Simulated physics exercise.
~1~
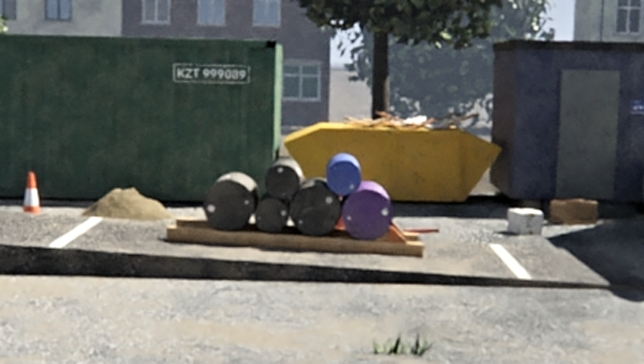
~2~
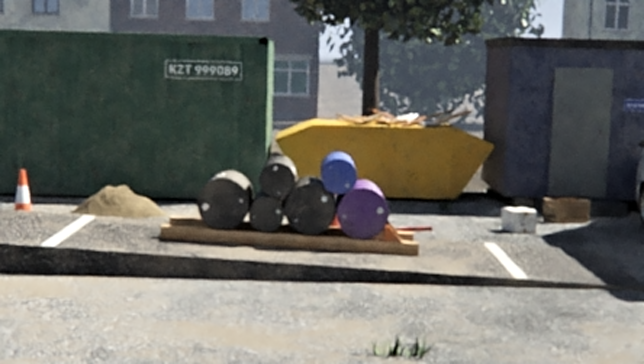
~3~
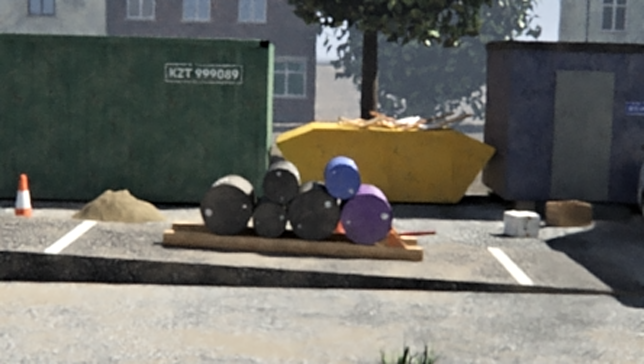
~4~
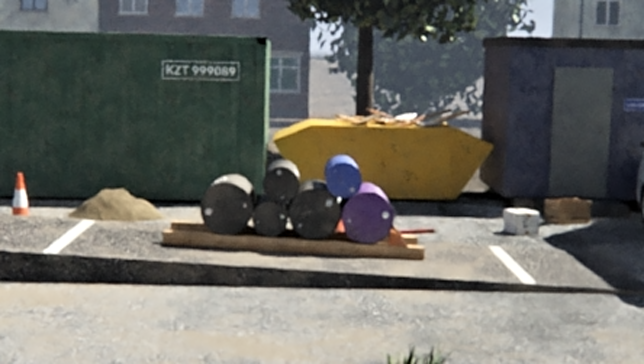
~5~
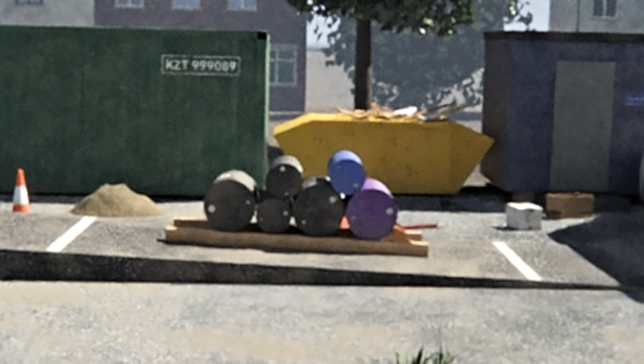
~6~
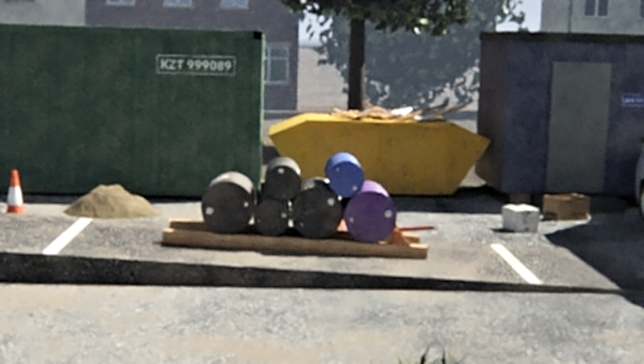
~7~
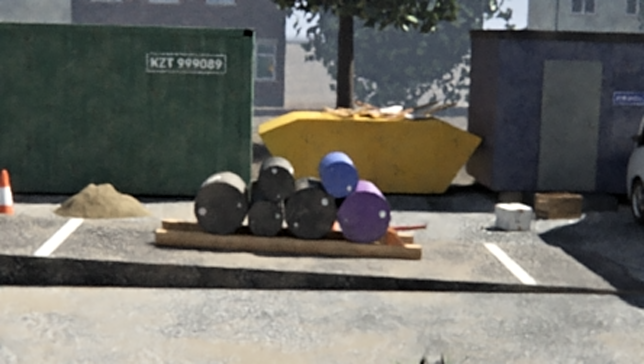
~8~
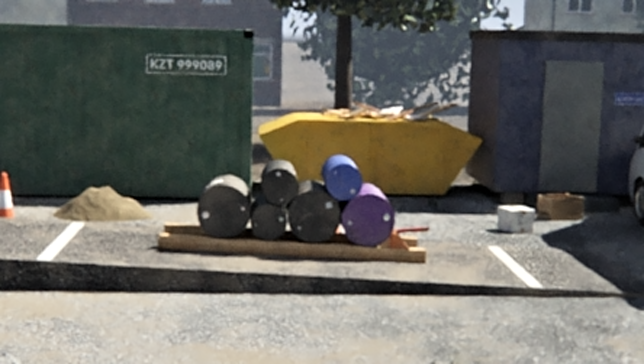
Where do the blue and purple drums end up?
Both are still in the stack on the timber beams, with the blue drum resting up on others and the purple one at the right end of the bottom row.
